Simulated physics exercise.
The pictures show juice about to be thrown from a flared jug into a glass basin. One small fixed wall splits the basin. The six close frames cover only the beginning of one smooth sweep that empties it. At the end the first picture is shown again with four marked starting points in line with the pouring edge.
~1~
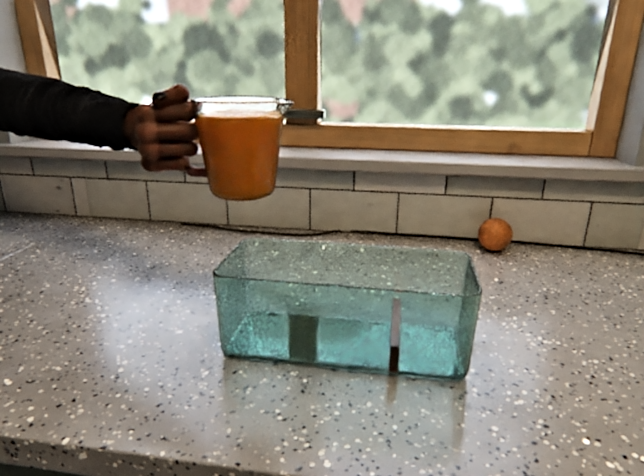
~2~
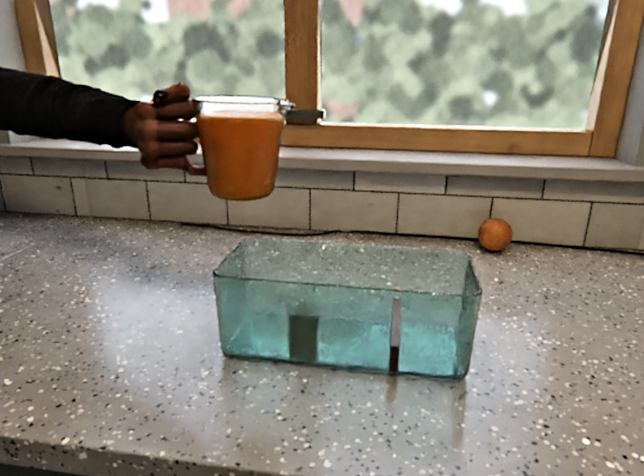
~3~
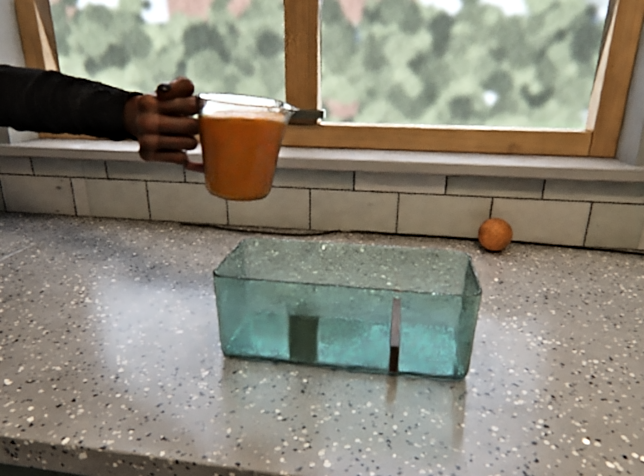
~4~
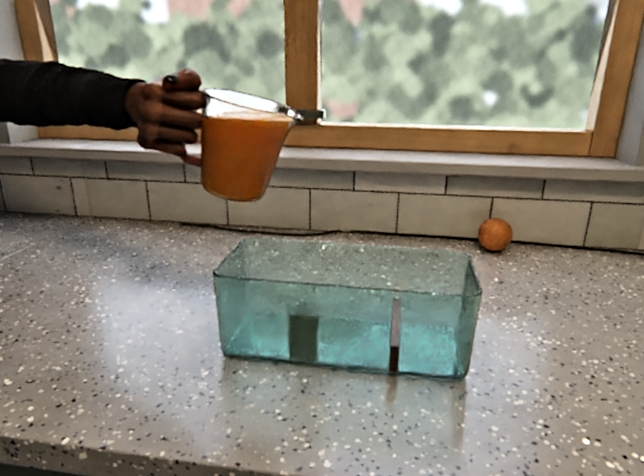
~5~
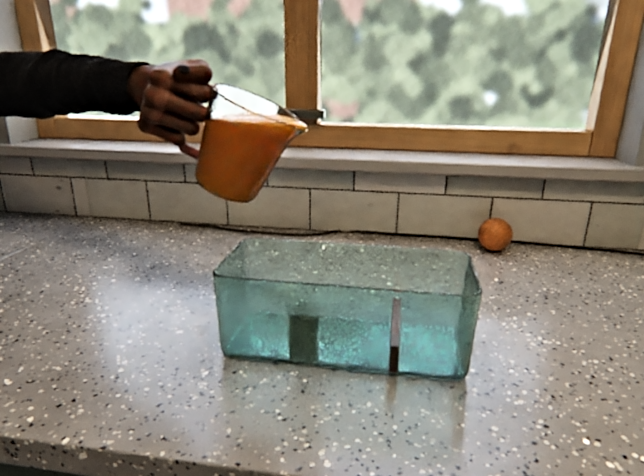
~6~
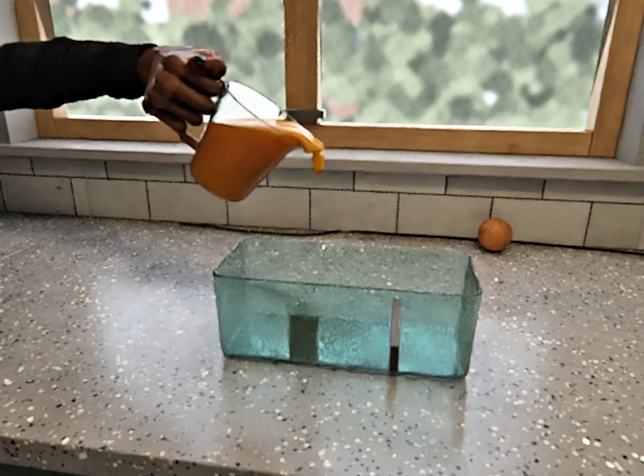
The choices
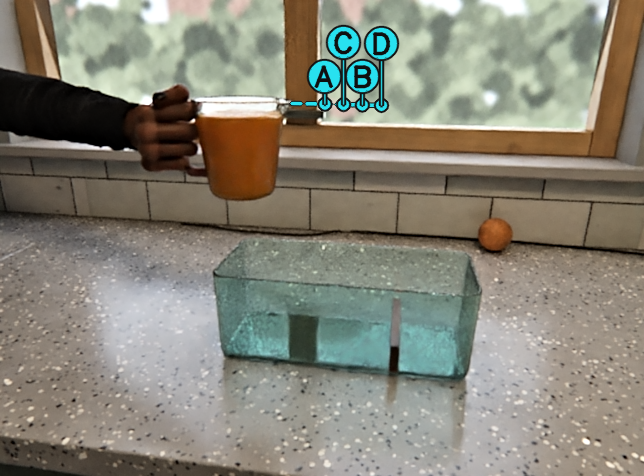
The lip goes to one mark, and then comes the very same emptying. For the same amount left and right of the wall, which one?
Take C.
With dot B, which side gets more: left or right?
More ends on the right.
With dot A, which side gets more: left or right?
More ends on the left.
On the marked copy, A at (324, 104); B at (362, 104); C at (343, 104); D at (381, 105).
With A, about 80 % ends left of the wall and 18 % right of it.
With B, about 34 % ends left of the wall and 64 % right of it.
With C, about 48 % ends left of the wall and 51 % right of it.
With D, about 35 % ends left of the wall and 62 % right of it; 3 % is lost outside.
